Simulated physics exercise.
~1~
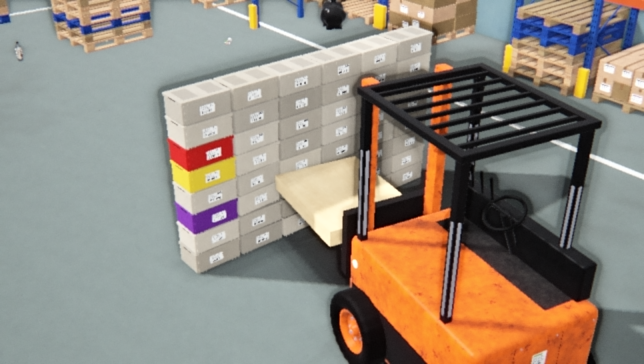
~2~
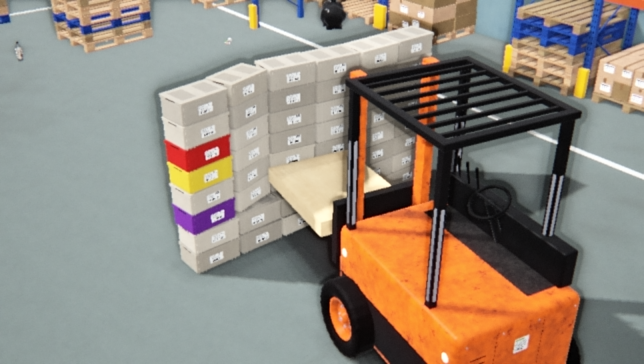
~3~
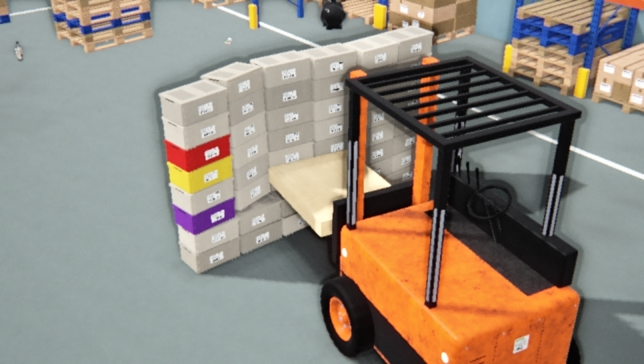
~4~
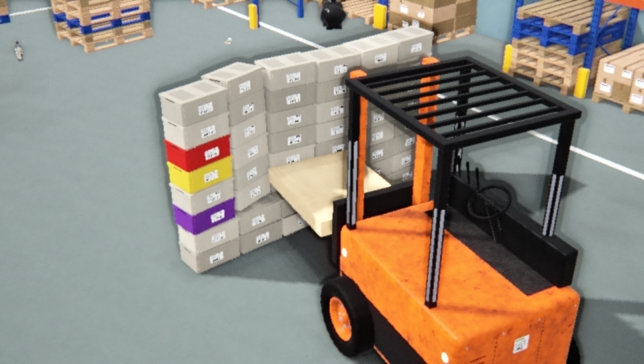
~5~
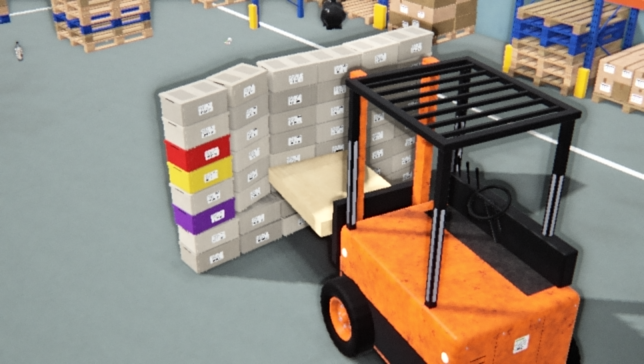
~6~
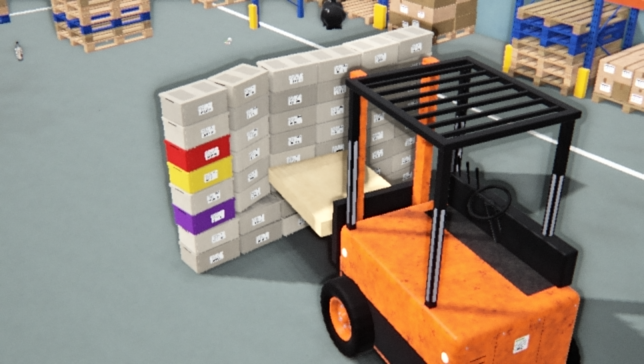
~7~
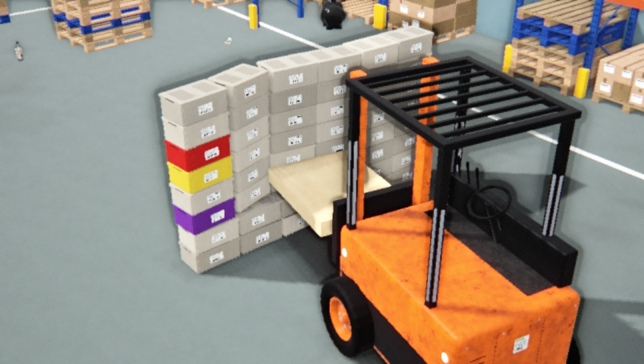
In a warehouse, an orange forklift carrying a pale box pushed into a wall of stacked grey containers, shifting some columns slightly out of line, then stopped against it, and the wall stayed standing with its red, yellow and purple pieces still in place.
